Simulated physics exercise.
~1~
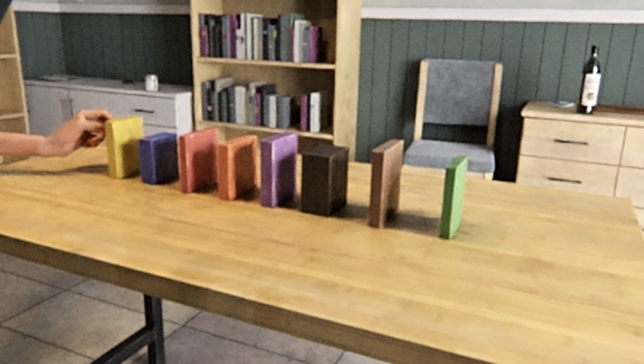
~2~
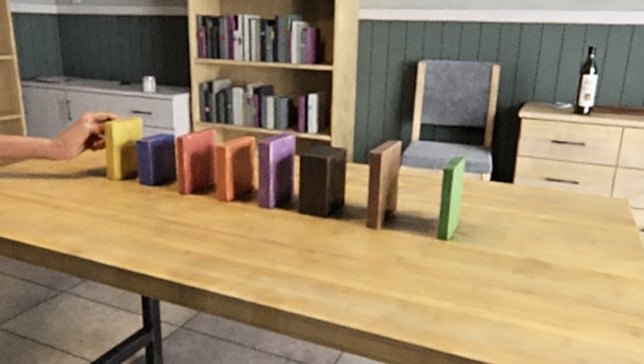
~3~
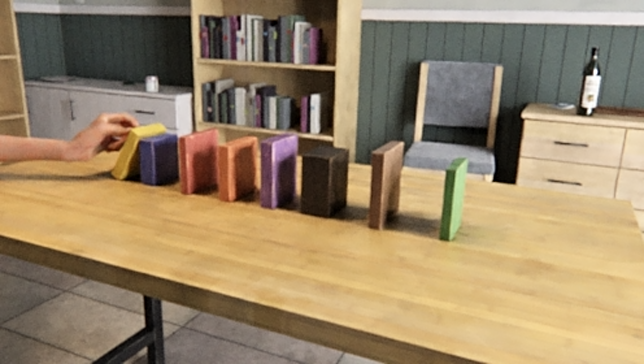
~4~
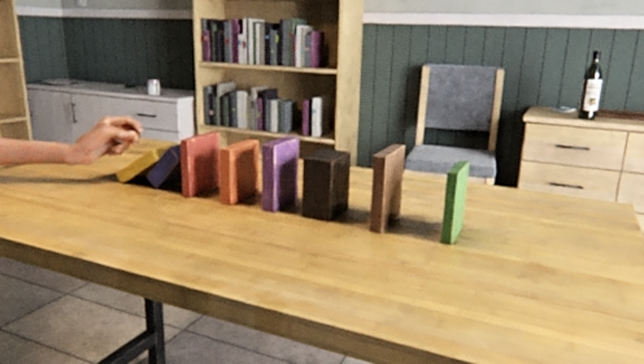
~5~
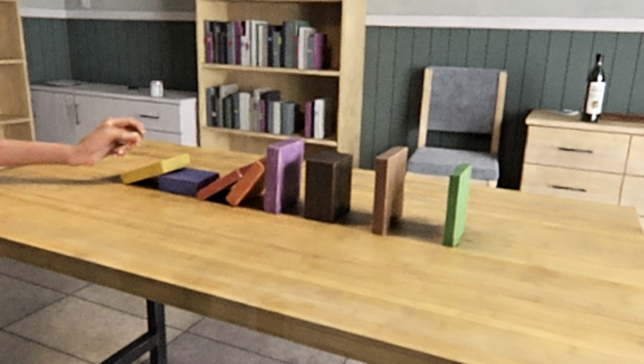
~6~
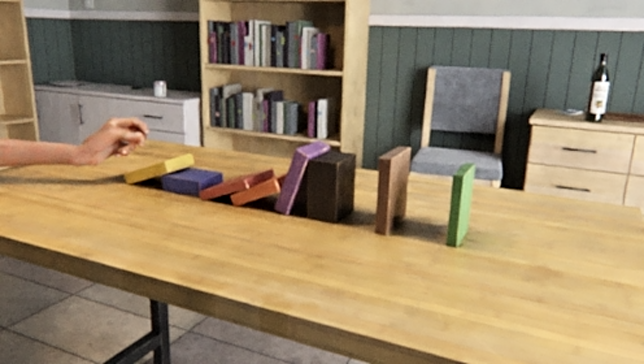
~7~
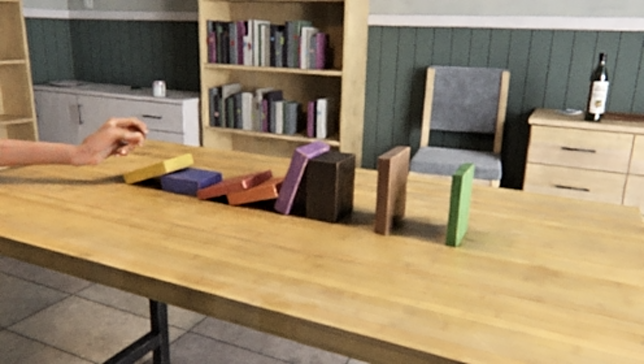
In a room with a bookshelf, a grey chair and a wine bottle on a cabinet, eight coloured blocks stand in a row on a long wooden table. A hand at the left tips the yellow block to the right and then stays still above it. The yellow block leans into the blue one, which falls towards the red board. Red and orange topple in turn, and the purple block tilts against the black one. There the run stops, with purple leaning and the black, brown and green blocks still upright.
